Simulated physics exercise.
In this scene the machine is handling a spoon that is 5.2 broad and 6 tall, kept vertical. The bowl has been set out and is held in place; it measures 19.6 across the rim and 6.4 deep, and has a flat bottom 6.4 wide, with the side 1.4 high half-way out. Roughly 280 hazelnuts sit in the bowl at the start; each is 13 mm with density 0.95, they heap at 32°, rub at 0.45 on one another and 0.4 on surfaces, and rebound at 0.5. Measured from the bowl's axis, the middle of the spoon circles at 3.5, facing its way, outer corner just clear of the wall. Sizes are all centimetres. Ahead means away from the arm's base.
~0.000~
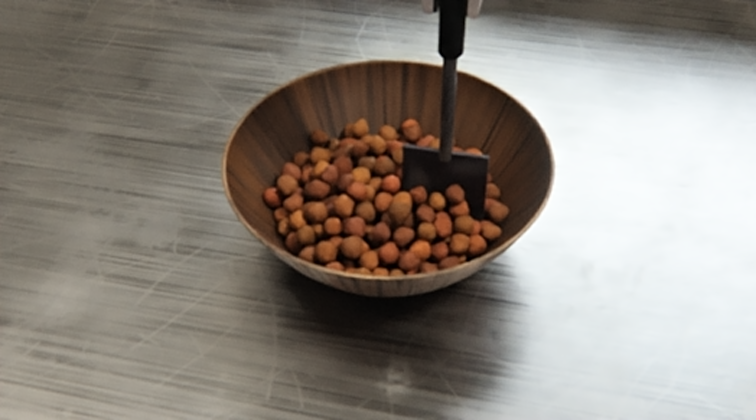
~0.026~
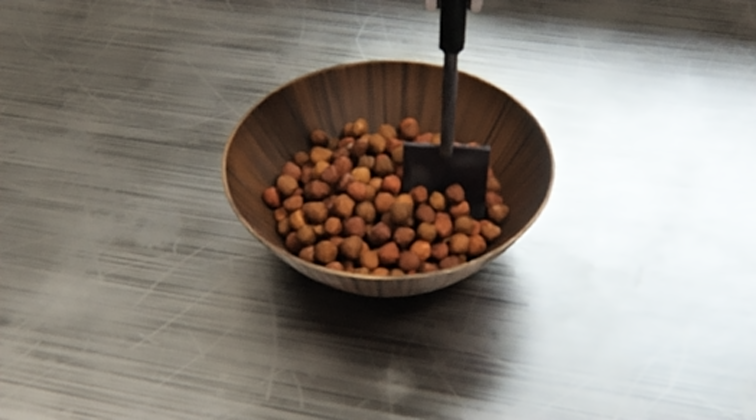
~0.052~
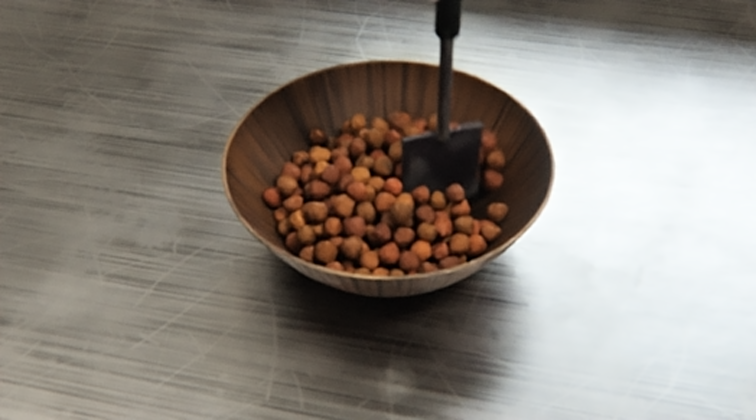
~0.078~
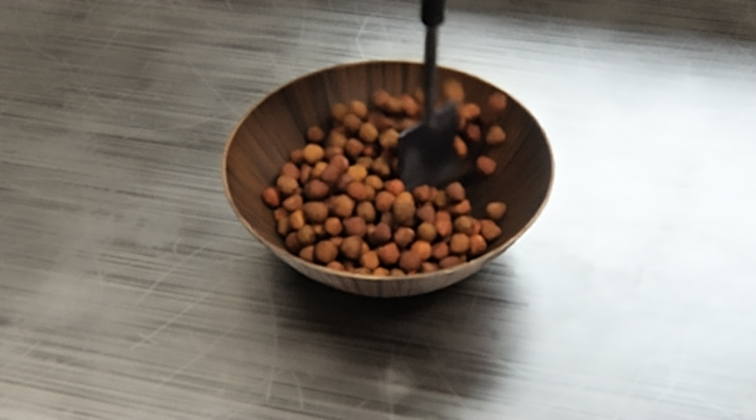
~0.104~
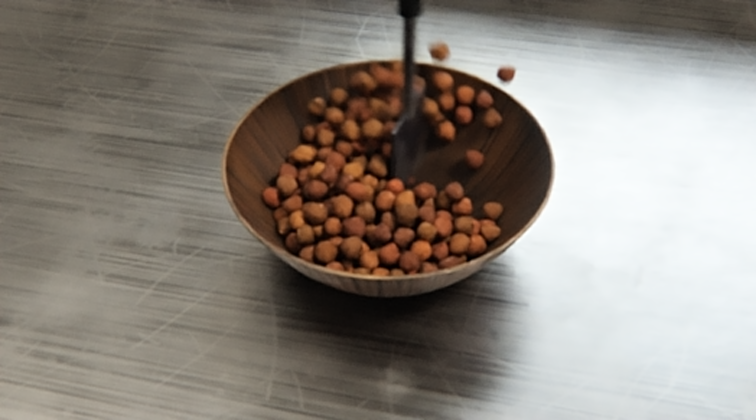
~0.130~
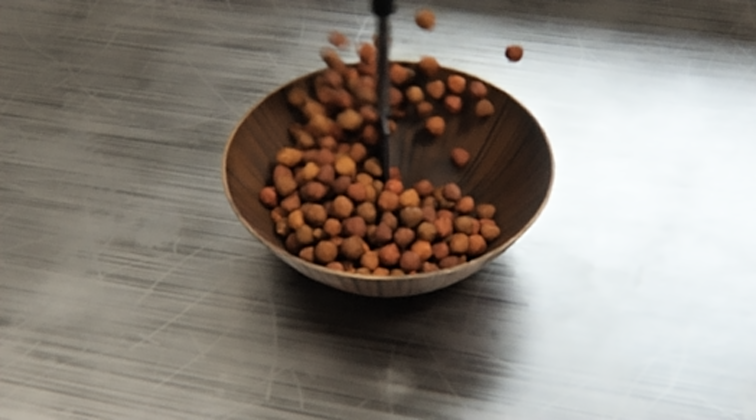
To begin with, a dark, flat-bladed tool stands upright in the right side of a wooden bowl of round brown nuts on a grey streaked surface. It then sweeps leftward through the back of the pile, turning edge-on, pushing nuts up the far side and tossing a few above the rim.
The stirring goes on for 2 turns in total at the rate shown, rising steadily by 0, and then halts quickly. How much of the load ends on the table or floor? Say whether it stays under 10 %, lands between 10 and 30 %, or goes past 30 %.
It goes past 30 %.
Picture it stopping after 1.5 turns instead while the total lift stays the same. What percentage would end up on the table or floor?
Roughly 35 per cent.
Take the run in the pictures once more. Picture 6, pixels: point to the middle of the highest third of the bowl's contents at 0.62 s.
Near (291, 201).
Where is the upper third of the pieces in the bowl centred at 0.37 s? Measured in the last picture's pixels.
I'd put its middle near (483, 202).
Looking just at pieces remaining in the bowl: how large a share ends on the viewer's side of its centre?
Roughly 45 per cent.
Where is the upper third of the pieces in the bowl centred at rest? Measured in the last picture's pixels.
It is centred near (437, 178).
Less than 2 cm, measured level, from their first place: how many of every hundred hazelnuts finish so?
Around 5 in a hundred, roughly.
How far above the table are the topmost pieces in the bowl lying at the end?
I'd say close to 5.5 centimetres.
By 0.37 s, 344° round, highest piece 11 above the table; 204 in the bowl, 45 on the table or floor, 27 in flight or on the tool.
By 0.62 s, 222° round, highest piece 9 above the table; 182 in the bowl, 88 on the table or floor, 6 in flight or on the tool.
By 0.94 s, 0° round, highest piece 7 above the table; 164 in the bowl, 108 on the table or floor, 4 in flight or on the tool.
By 1.64 s, 0° round, highest piece 5 above the table; 164 in the bowl, 112 on the table or floor.
Final count, 164 in the bowl, 112 on the table or floor. That is 41 % on the table or floor.
